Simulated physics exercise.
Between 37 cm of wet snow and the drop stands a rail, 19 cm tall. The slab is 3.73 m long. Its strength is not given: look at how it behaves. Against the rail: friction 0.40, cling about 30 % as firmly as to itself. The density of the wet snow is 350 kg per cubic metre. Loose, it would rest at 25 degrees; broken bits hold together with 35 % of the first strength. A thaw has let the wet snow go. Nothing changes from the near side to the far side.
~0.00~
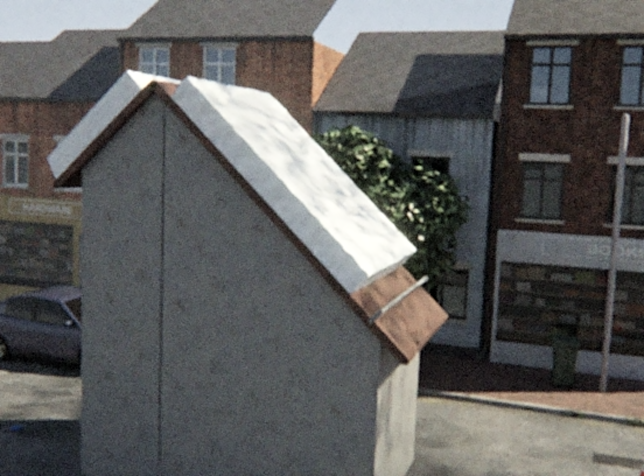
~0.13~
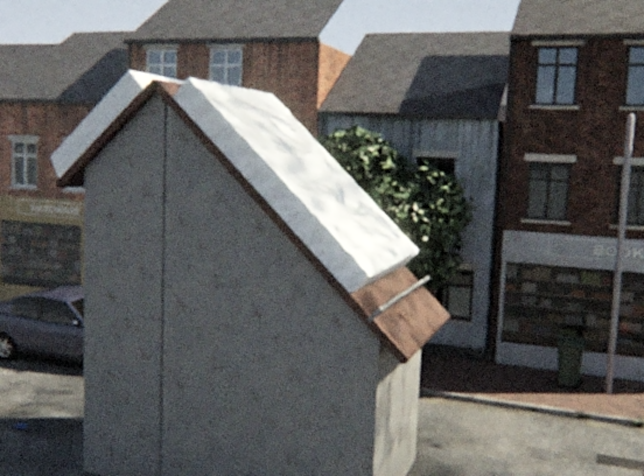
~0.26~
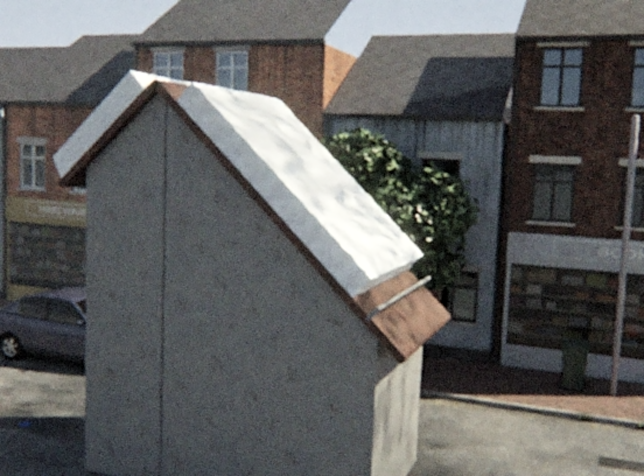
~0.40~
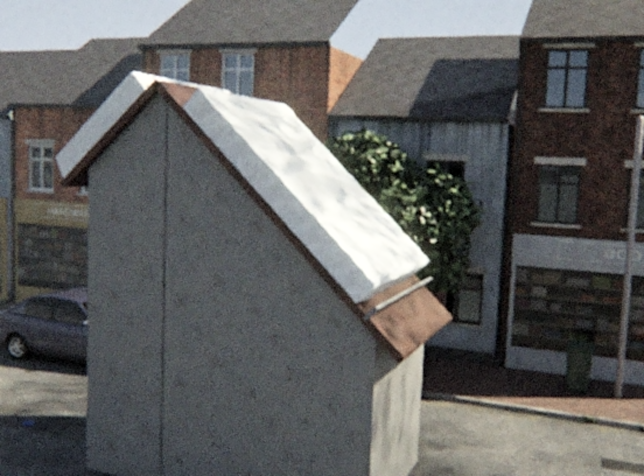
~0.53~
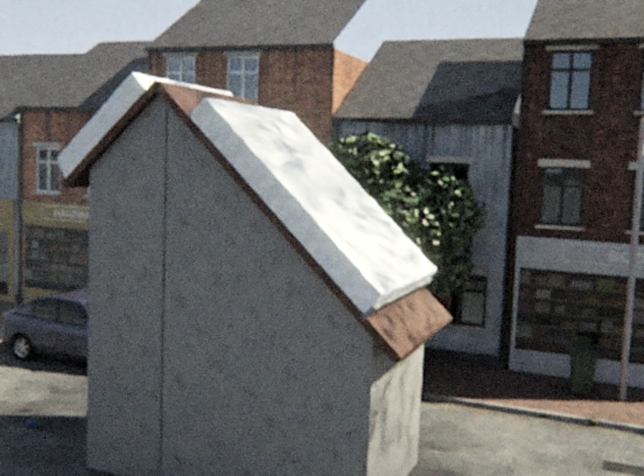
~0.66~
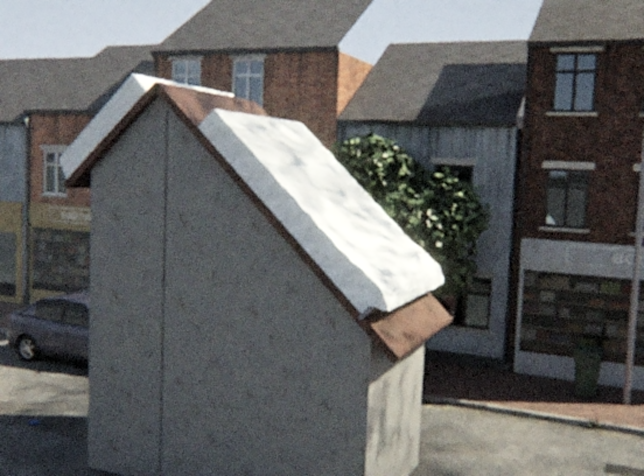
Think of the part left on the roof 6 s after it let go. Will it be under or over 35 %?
It comes out under 35 %.
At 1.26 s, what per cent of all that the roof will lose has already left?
Some 20 per cent.
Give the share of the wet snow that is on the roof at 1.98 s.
About 40 %.
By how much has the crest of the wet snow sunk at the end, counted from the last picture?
About 2.0 m.
After 1.26 s, 81 % of the snow is on the roof.
After 1.98 s, 41 % of the snow is on the roof.
After 2.69 s, 24 % of the snow is on the roof.
After 3.40 s, 21 % of the snow is on the roof.
After 6.00 s, 20 % of the snow is on the roof.
